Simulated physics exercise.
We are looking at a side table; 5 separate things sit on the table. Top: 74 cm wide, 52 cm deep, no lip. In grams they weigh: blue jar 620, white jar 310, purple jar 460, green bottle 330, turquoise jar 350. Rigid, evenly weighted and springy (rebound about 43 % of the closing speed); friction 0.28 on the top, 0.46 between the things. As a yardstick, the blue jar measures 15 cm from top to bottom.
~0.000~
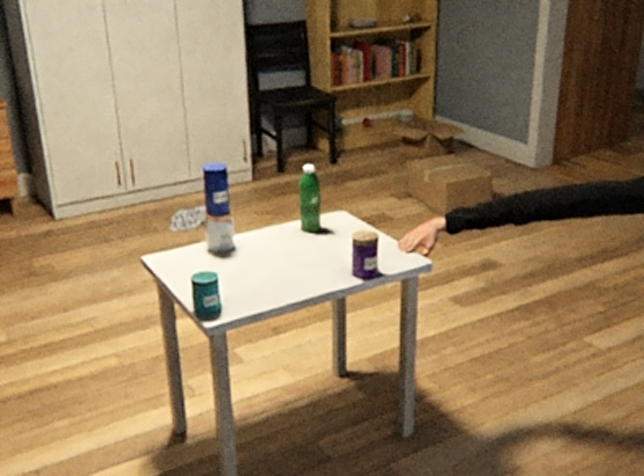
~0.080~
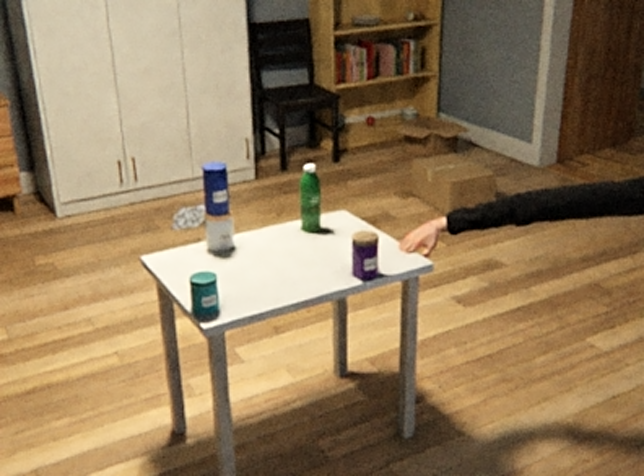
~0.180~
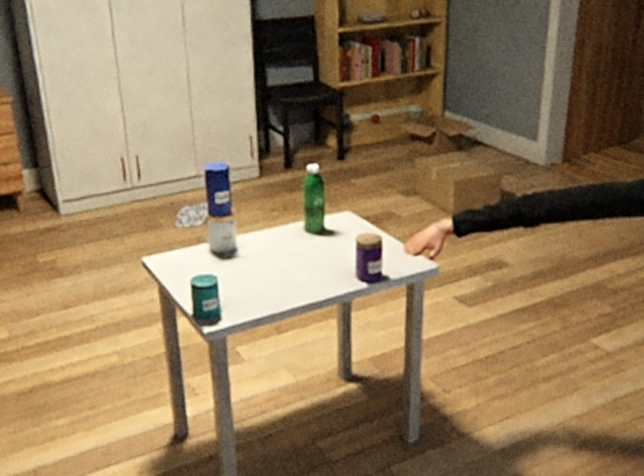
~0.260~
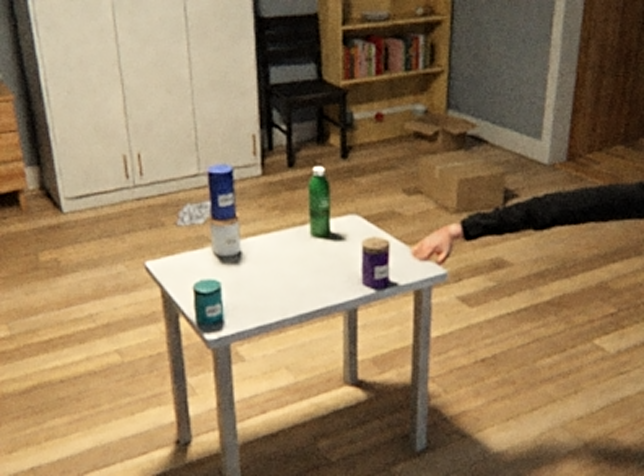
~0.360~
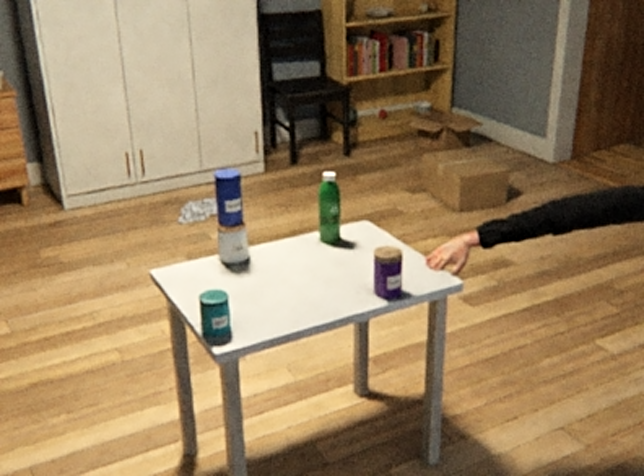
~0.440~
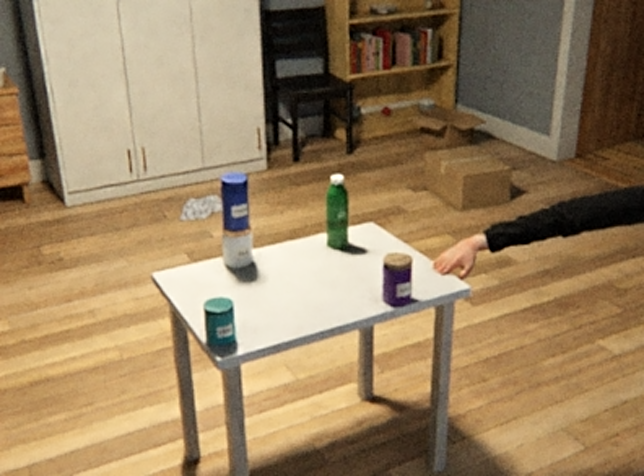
A white side table stands on a wooden floor, seen from slightly above, with a pale wardrobe, black chair and bookcase behind. On it, a blue jar sits atop a white one at the back left, a green bottle behind, a turquoise jar front left and a purple jar near the right. A dark-sleeved arm draws the table slowly rightward and nearer, its objects riding along, as the camera drifts slightly.
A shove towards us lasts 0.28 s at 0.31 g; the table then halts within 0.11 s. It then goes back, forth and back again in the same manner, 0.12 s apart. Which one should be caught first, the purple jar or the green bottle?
It is the first, the purple jar.
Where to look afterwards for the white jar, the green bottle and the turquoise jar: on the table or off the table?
The white jar is still on the table; the green bottle is still on the table; the turquoise jar finishes off the table.
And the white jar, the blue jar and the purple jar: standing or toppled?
The white jar tips over; the blue jar topples; the purple jar tips over.
After 0.84 s, table along by 6 cm; purple jar now off the table; green bottle moved 10 cm near (335, 210); blue jar on its side.
After 1.44 s, table along by 16 cm; green bottle moved 3 cm near (340, 214); blue jar on its side; white jar on its side.
After 2.04 s, blue jar and turquoise jar now off the table; green bottle moved 8 cm near (323, 202); white jar on its side.
In the end (2.7 s), off the table, blue jar, purple jar and turquoise jar; toppled on the table, white jar; not toppled but over 5 cm from the start, green bottle. At the end, from the last picture's camera, purple jar near (348, 422), green bottle near (320, 200). Purple jar went at 0.56 s; green bottle was never lost.
